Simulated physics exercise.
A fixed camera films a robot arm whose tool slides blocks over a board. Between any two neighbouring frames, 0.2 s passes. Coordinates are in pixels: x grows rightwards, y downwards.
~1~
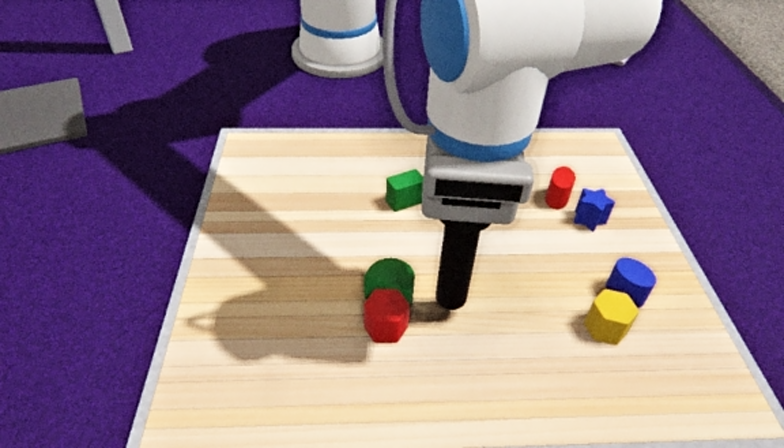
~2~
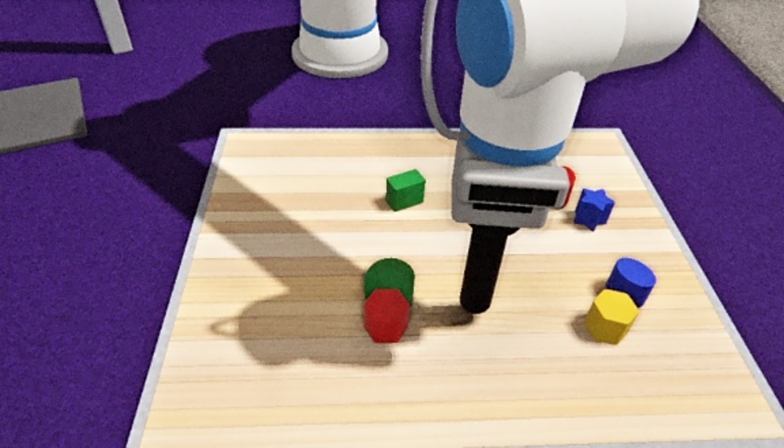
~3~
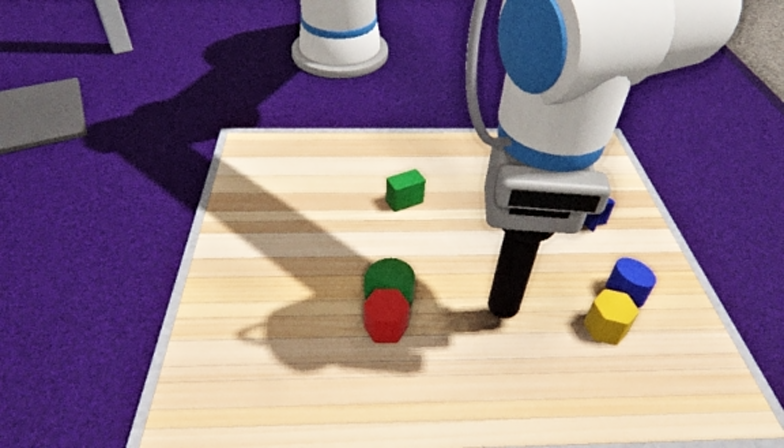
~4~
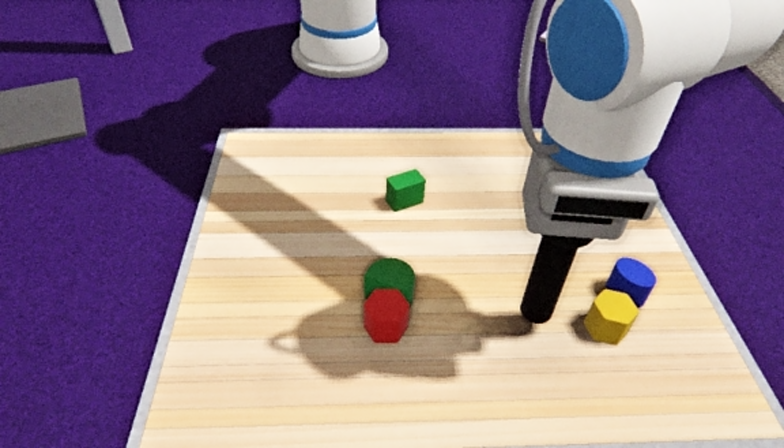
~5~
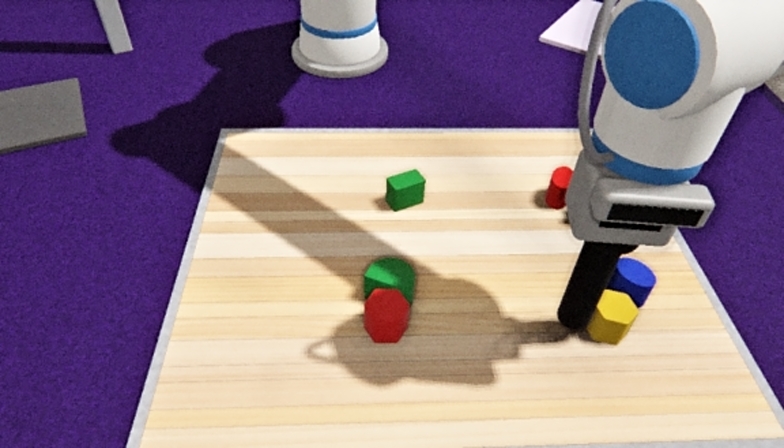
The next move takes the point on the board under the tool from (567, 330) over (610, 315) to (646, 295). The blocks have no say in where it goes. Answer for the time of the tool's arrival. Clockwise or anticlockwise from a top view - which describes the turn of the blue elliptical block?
From above, the turn goes anticlockwise.
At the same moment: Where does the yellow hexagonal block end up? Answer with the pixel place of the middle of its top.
It comes to (674, 305).
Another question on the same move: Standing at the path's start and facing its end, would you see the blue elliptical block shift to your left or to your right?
Over to the left.
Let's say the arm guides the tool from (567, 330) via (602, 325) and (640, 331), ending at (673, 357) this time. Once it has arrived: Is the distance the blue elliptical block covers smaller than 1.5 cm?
Yes, it checks out.
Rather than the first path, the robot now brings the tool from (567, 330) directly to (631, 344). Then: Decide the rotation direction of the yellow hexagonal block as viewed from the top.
The block turns counter-clockwise.
On the path given first. One third of the way, tool at (603, 308); yellow hexagonal block at (645, 304), turned 30° clockwise.
Two thirds of the way, tool at (629, 296); yellow hexagonal block at (669, 304), turned 55° clockwise; blue elliptical block at (642, 265), turned 15° anticlockwise.
At the end, tool at (652, 284); yellow hexagonal block at (674, 305), turned 70° clockwise; blue elliptical block at (652, 250), turned 55° anticlockwise.
